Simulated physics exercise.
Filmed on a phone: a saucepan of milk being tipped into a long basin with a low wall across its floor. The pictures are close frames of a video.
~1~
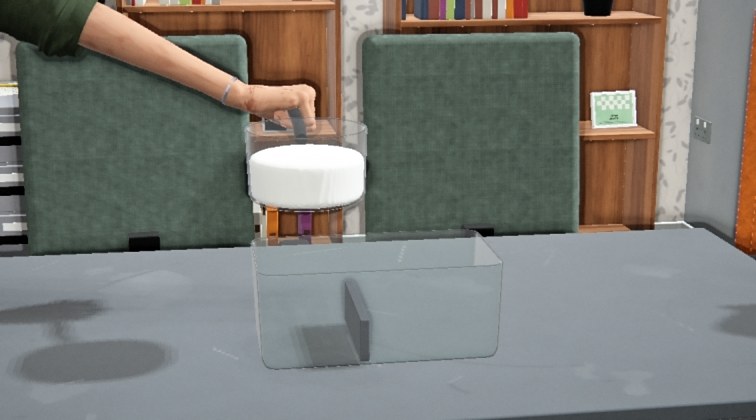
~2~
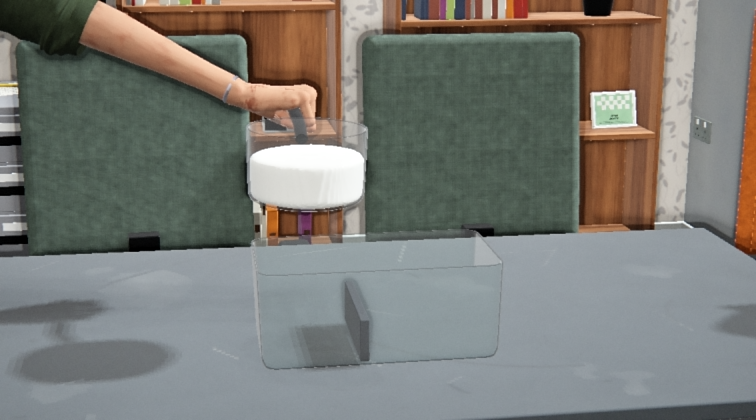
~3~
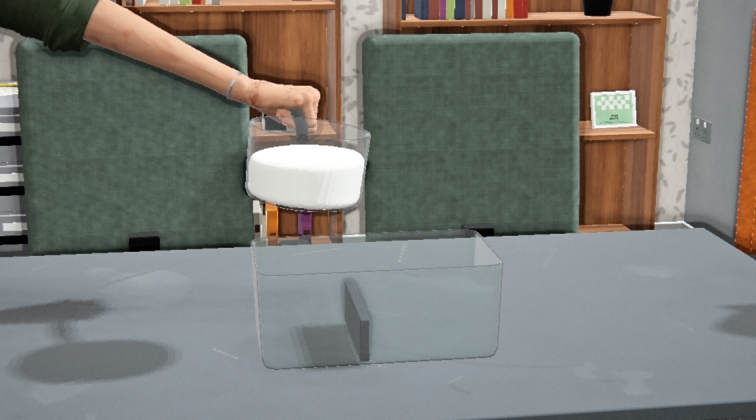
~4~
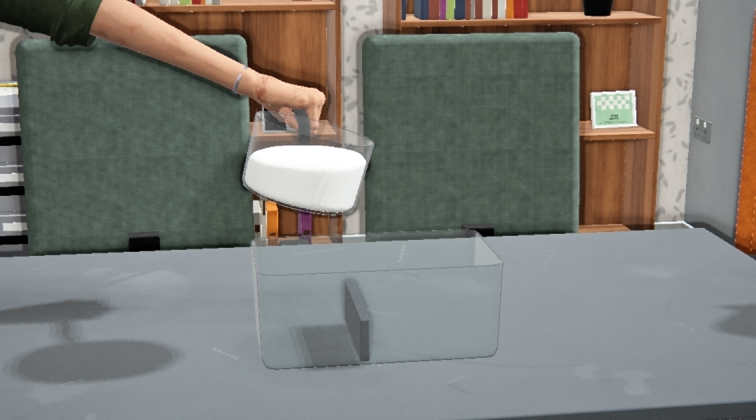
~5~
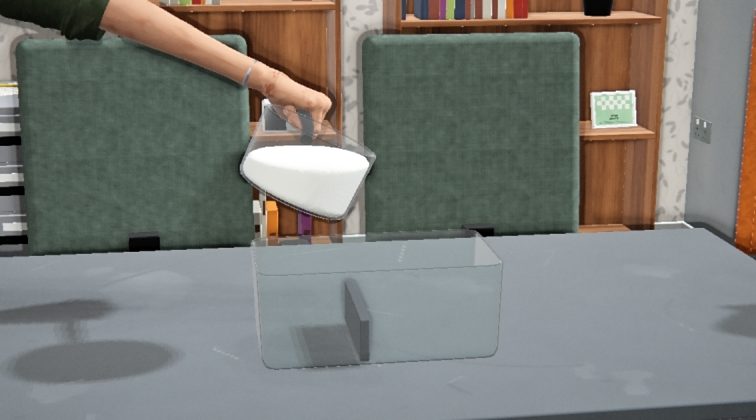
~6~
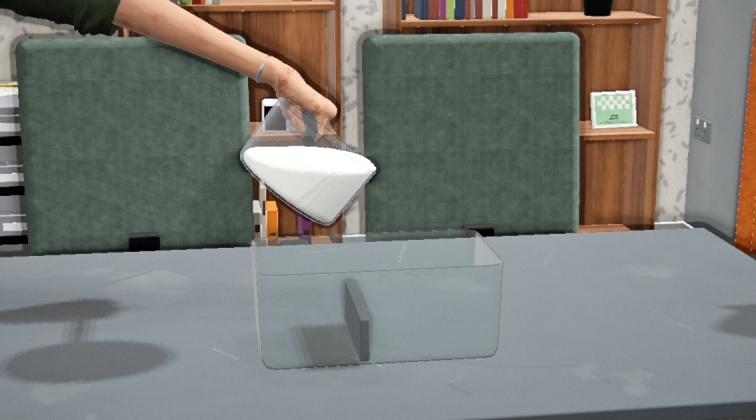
A hand holding a clear pan of white milk above a long transparent basin, steadily tilting it down to the right.
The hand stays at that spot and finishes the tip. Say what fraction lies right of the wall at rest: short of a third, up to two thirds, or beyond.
In the end above two thirds is right of the wall.
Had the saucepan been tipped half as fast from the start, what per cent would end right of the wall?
It comes to 95 per cent or so.
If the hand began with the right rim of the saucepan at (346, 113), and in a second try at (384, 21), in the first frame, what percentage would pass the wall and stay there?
The first gives 70 %, the second 85 %.
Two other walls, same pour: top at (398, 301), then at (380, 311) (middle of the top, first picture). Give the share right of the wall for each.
In turn 40 and 60 in a hundred.
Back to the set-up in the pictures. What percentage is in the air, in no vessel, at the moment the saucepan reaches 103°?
Near 30 %.
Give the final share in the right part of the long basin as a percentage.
Close to 90 per cent.
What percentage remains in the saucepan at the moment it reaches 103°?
Near 30 %.
A moment on, the saucepan is tipped right over and 30 per cent is still to pour, 0 is left of the wall and 39 right of it.
Next, the saucepan is tipped right over and 4 per cent is still to pour, 11 is left of the wall and 80 right of it.
Then the saucepan is tipped right over and 0 per cent is still to pour, 11 is left of the wall and 88 right of it.
Later the saucepan is tipped right over and 0 per cent is still to pour, 11 is left of the wall and 88 right of it.
Finally, 11 per cent lies left of the wall, 88 right of it and 1 outside.
